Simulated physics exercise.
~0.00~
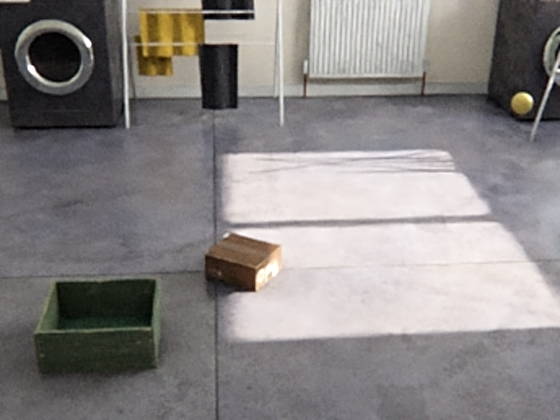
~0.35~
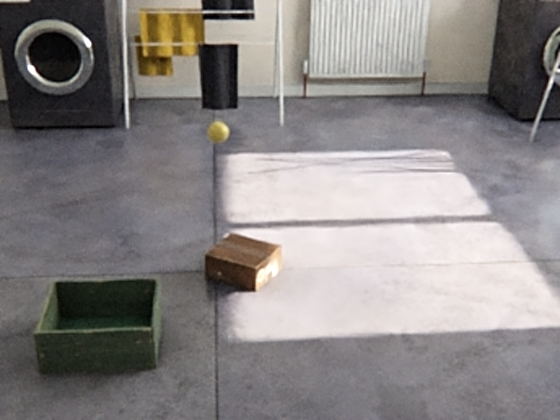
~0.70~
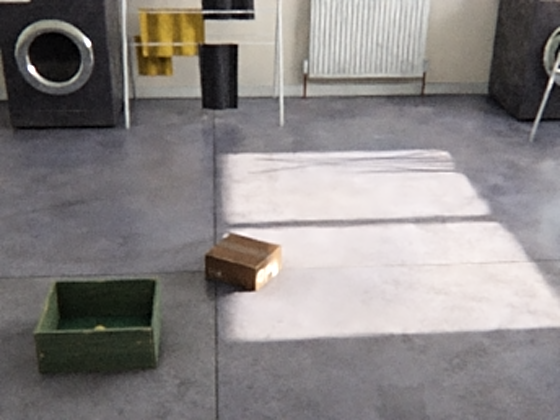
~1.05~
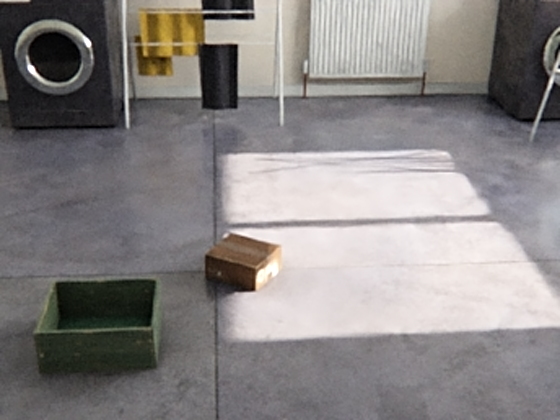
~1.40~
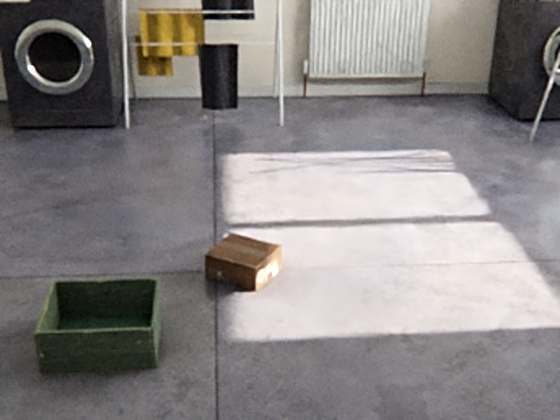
At first, a yellow lemon is near the right side of a grey floor, close to a dark appliance, while an open green box sits at the lower left and a brown parcel rests near the middle. A washing machine, a drying rack and a radiator stand behind them. The lemon moves left across the room, passing beyond the parcel. It then appears inside the green box, just visible over the front edge. Finally, it drops out of sight behind the box's wall and stays hidden there, while the parcel remains still.
